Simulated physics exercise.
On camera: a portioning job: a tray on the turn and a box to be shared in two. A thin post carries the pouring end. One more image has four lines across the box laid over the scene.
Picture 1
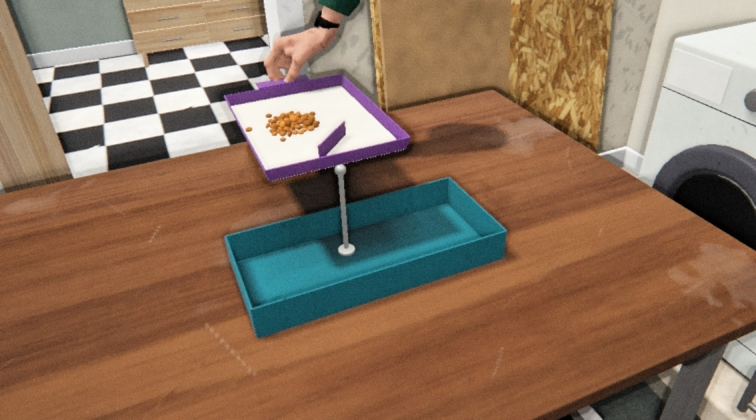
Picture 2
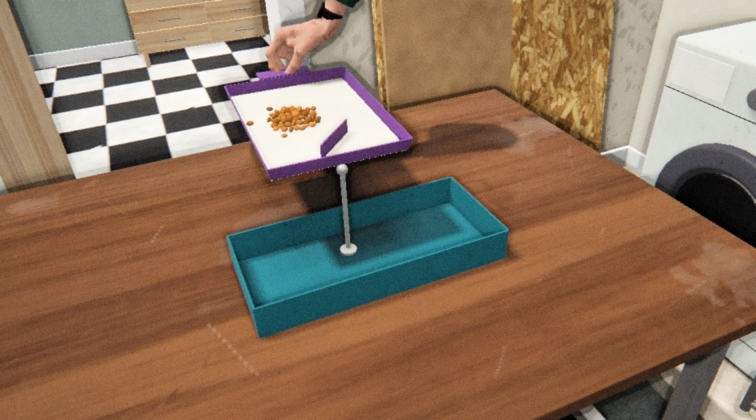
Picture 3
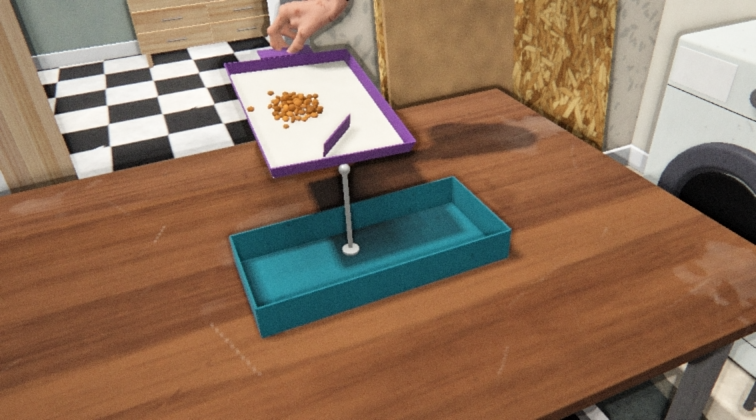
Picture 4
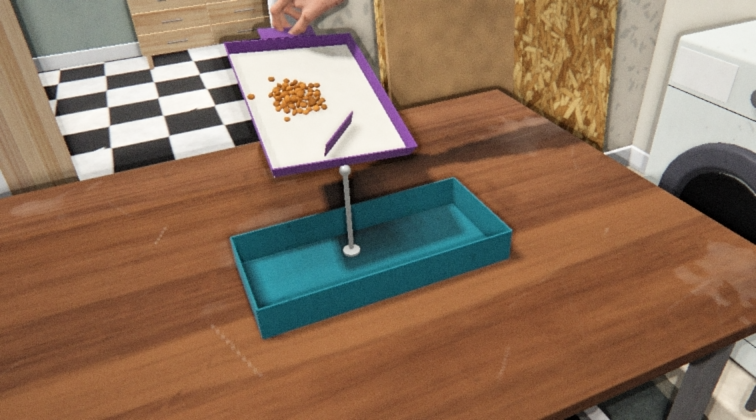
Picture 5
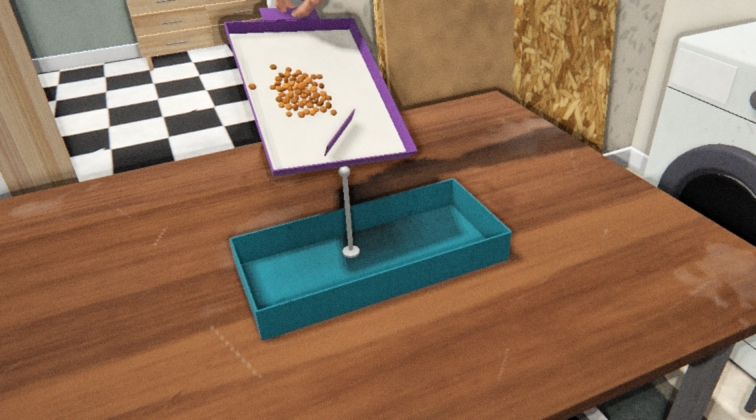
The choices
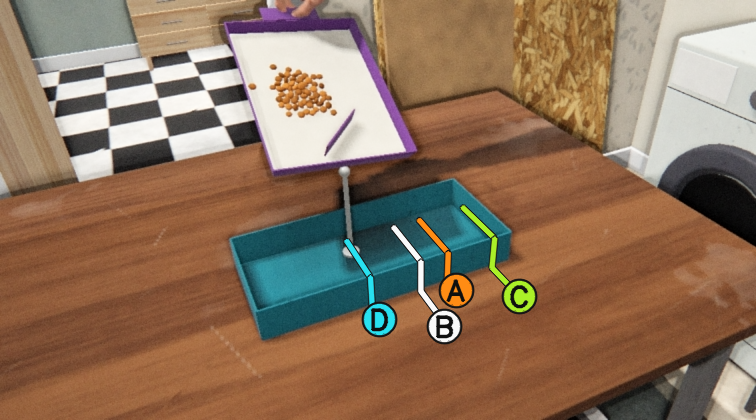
On a wooden table, a hand tilts a purple-rimmed tray of kibble above a teal box.
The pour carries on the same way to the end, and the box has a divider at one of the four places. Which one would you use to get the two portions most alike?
Go for D.
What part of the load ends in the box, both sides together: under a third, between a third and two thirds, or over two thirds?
About that: Over two thirds.
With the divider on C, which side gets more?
More lands on the left.
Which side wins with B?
More lands on the left.
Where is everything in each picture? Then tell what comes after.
The first frame shows corners of the pouring end at (268, 168) and (406, 136), level; middle of the load at (289, 124), bits of cat kibble.
The second frame shows corners of the pouring end at (270, 167) and (408, 137), barely tipped; fin from (321, 145) to (347, 118).
The third frame shows corners of the pouring end at (273, 166) and (411, 140), a little tipped; front corners of the box at (256, 309) and (511, 230).
The fourth frame shows corners of the pouring end at (275, 166) and (413, 144), clearly tipped; far corners at (228, 44) and (348, 35).
The fifth frame shows corners of the pouring end at (276, 167) and (413, 148), clearly tipped; the right corner sinks clearly lower.
On the marked copy, line A crosses the front rim at (447, 252); line B crosses the front rim at (420, 260); line C crosses the front rim at (494, 237); line D crosses the front rim at (369, 276).
For line A, of what is caught, nearly all on the left of the divider, a small part on the right.
For line B, of what is caught, nearly all on the left of the divider, a small part on the right.
For line C, of what is caught, all on the left of the divider, none on the right.
For line D, of what is caught, about half on the left of the divider, about half on the right.
